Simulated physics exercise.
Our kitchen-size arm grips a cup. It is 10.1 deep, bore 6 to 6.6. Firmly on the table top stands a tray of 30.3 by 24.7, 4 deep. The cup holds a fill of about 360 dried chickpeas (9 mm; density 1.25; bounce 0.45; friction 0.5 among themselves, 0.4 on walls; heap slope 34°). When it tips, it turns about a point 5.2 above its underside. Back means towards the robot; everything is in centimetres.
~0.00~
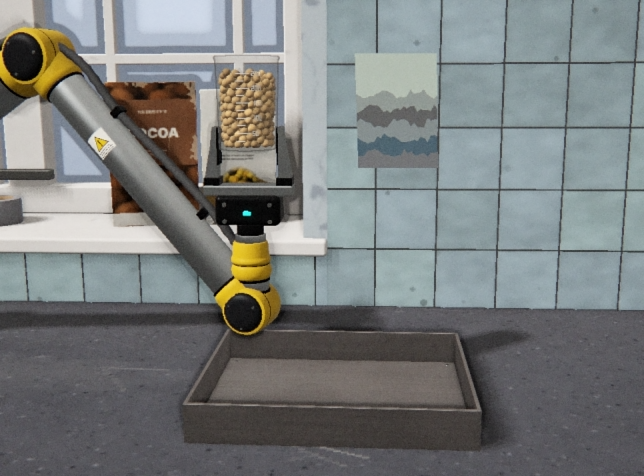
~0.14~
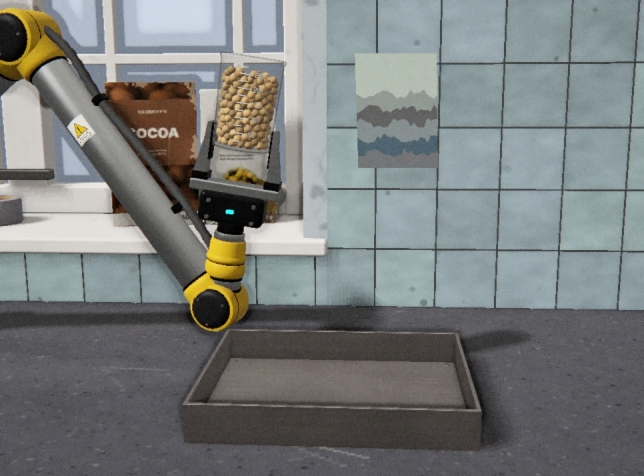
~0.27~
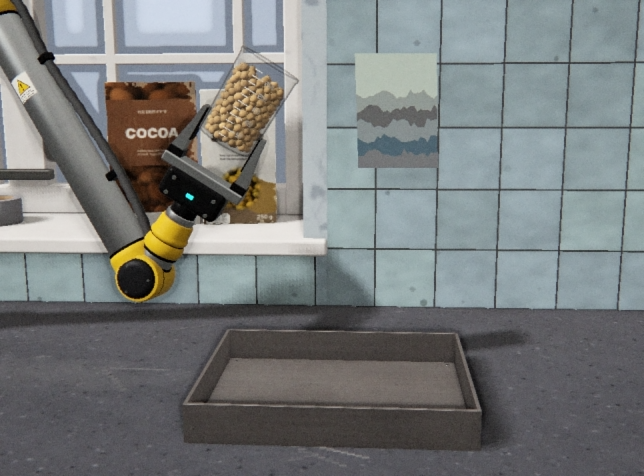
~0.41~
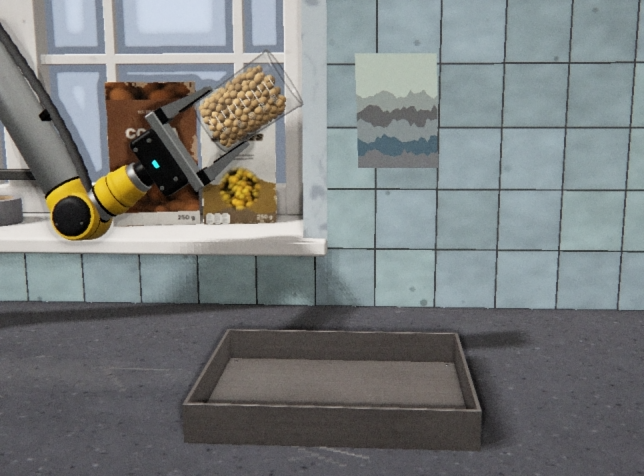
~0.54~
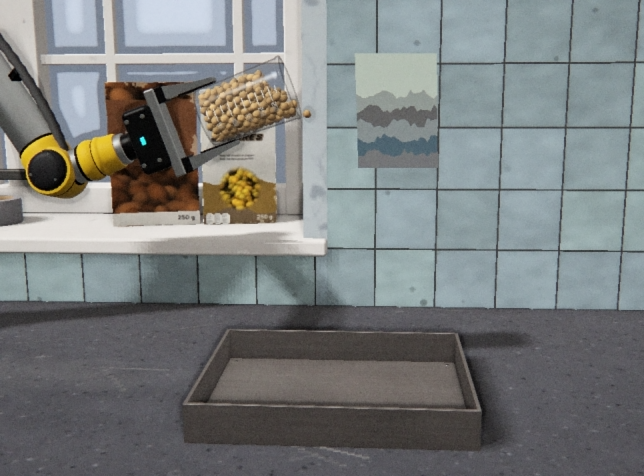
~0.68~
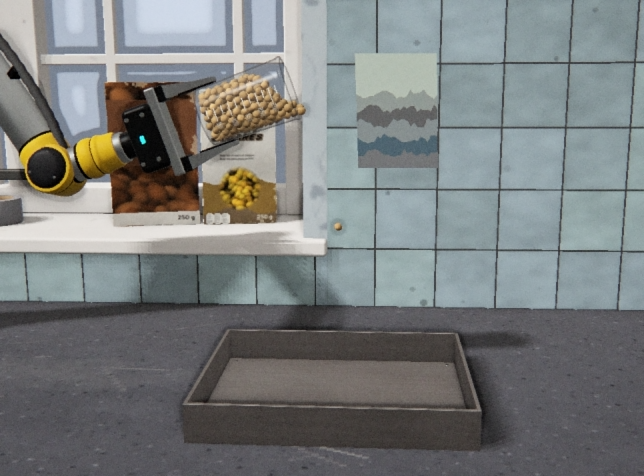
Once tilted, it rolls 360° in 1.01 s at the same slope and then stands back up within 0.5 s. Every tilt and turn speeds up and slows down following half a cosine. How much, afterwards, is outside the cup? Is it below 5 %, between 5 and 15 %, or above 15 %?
It is between 5 and 15 %.
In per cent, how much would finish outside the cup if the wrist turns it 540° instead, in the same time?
Share: Close to 10 %.
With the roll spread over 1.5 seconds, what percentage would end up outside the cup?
It would come to around 10 percent.
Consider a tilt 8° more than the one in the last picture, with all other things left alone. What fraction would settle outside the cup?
Then about 20 per cent.
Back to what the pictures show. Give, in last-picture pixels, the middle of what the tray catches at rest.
The middle lies at roughly (356, 390).
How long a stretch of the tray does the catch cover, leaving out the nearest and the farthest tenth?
About 14 centimetres.
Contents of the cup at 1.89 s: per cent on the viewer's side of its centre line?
About 45 percent, I'd say.
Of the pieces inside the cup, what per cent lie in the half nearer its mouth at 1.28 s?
Share in mouth half: Approx. 40 %.
After 1.28 s, tipped 71°, highest piece 38 above the table; 343 in the cup, 4 in the tray, 13 in flight or on a rim.
After 1.89 s, tipped 47°, highest piece 38 above the table; 322 in the cup, 34 in the tray, 4 in flight or on a rim.
After 2.39 s, upright, highest piece 40 above the table; 322 in the cup, 38 in the tray.
After 3.09 s, upright, highest piece 40 above the table; 322 in the cup, 38 in the tray.
At rest, 322 in the cup, 38 in the tray. That is 11 % outside the cup.
